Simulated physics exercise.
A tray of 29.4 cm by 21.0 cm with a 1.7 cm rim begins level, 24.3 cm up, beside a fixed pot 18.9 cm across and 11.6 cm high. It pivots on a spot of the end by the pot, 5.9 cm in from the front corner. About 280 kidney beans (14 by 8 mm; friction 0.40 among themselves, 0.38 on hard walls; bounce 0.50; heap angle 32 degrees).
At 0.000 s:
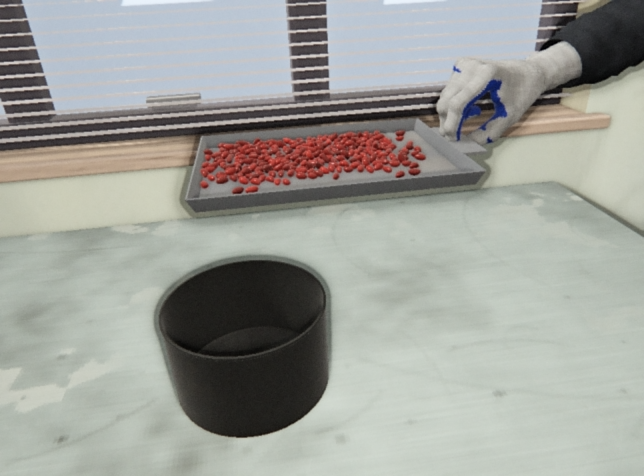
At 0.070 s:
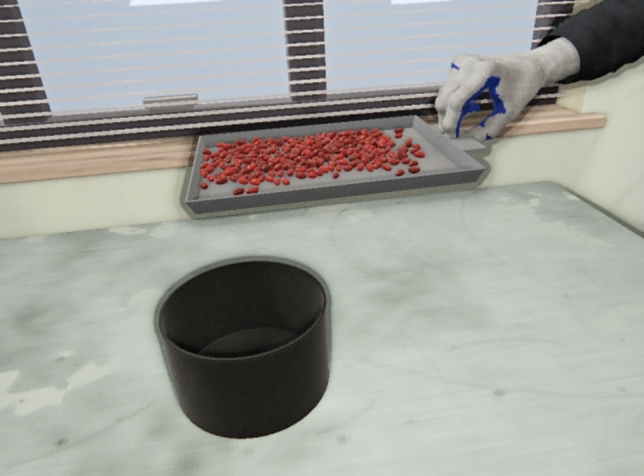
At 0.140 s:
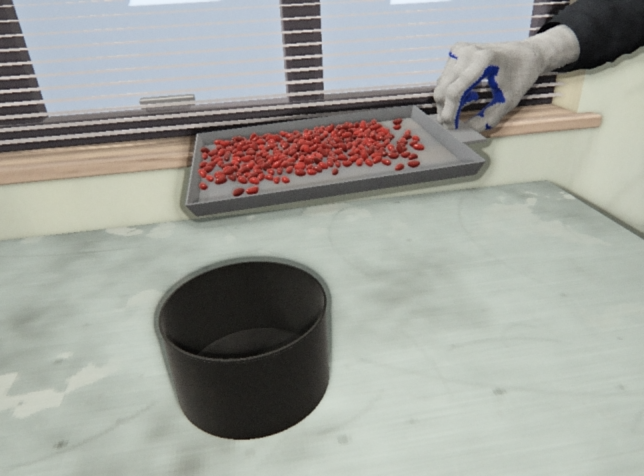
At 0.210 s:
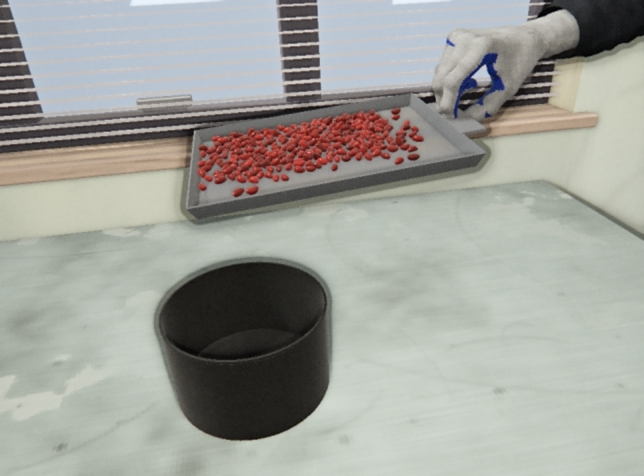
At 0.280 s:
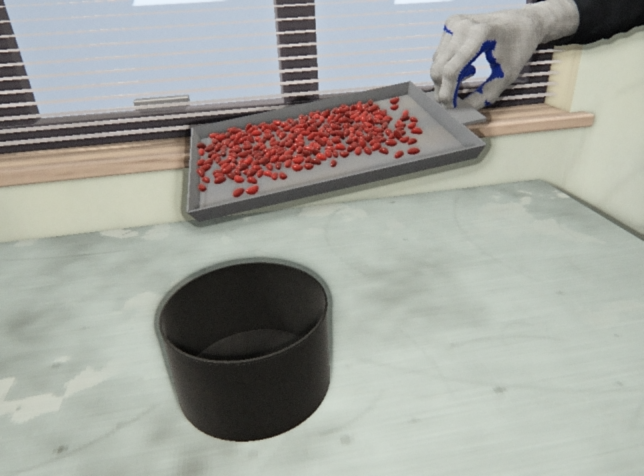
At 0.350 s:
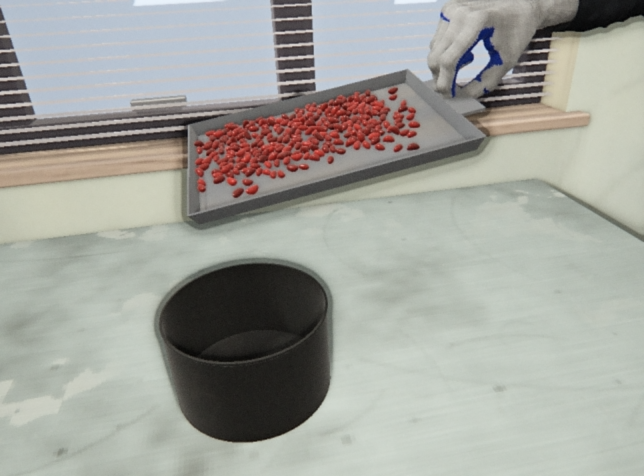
The clip opens on a gray tray of red beans held nearly level by a gloved hand at its right end, behind a black pot on a pale surface. The hand then raises the right end, slanting the tray gently down to the left, while the beans stay spread across it.
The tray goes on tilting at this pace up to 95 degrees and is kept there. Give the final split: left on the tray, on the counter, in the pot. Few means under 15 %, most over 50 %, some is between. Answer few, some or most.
Left on the tray: Few; on the counter: Few; in the pot: Most.
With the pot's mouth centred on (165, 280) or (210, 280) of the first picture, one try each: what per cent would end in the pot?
About 30 and 55 per cent.
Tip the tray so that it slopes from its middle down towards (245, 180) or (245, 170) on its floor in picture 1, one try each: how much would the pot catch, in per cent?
About 65 and 20 per cent.
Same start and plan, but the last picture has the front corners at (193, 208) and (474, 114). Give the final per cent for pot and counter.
Pot 75, counter 25.
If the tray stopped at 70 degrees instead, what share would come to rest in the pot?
In that case some 95 per cent.
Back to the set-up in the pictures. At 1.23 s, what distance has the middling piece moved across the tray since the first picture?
Roughly 12 cm.
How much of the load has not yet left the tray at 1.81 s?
Some 15 per cent of the load.
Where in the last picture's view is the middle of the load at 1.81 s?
Near (226, 386).
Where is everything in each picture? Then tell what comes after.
Tray tilt 0 degrees, front corners at (193, 197) and (477, 169); middle of the pieces at (310, 155); pot at (244, 302), in the first frame.
Tray tilt 1 degrees, front corners at (193, 198) and (477, 167); middle of the pieces at (309, 154), in the second frame.
Tray tilt 3 degrees, front corners at (193, 201) and (477, 159), lowest corner left front; middle of the pieces at (307, 150), in the third frame.
Tray tilt 7 degrees, front corners at (193, 204) and (477, 151), lowest corner left front; middle of the pieces at (305, 145), in the fourth frame.
Tray tilt 10 degrees, front corners at (194, 207) and (477, 143), lowest corner left front; middle of the pieces at (301, 138), in the fifth frame.
Tray tilt 13 degrees, front corners at (194, 210) and (477, 135), lowest corner left front; middle of the pieces at (299, 133); pot at (245, 306). The tray's pace is about 45 degrees a second, in the sixth frame.
After 1.23 s, tilt 51 degrees; the tray holds 90 %, the pot 5 %.
Then, at 1.81 s, tilt 76 degrees; the tray holds 15 %, the pot 70 %.
After 2.44 s, tilt 95 degrees; the tray holds 0 %, the pot 95 %.
In the end, at 2.9 s, tray 0 %, counter 5 %, pot 95 %.
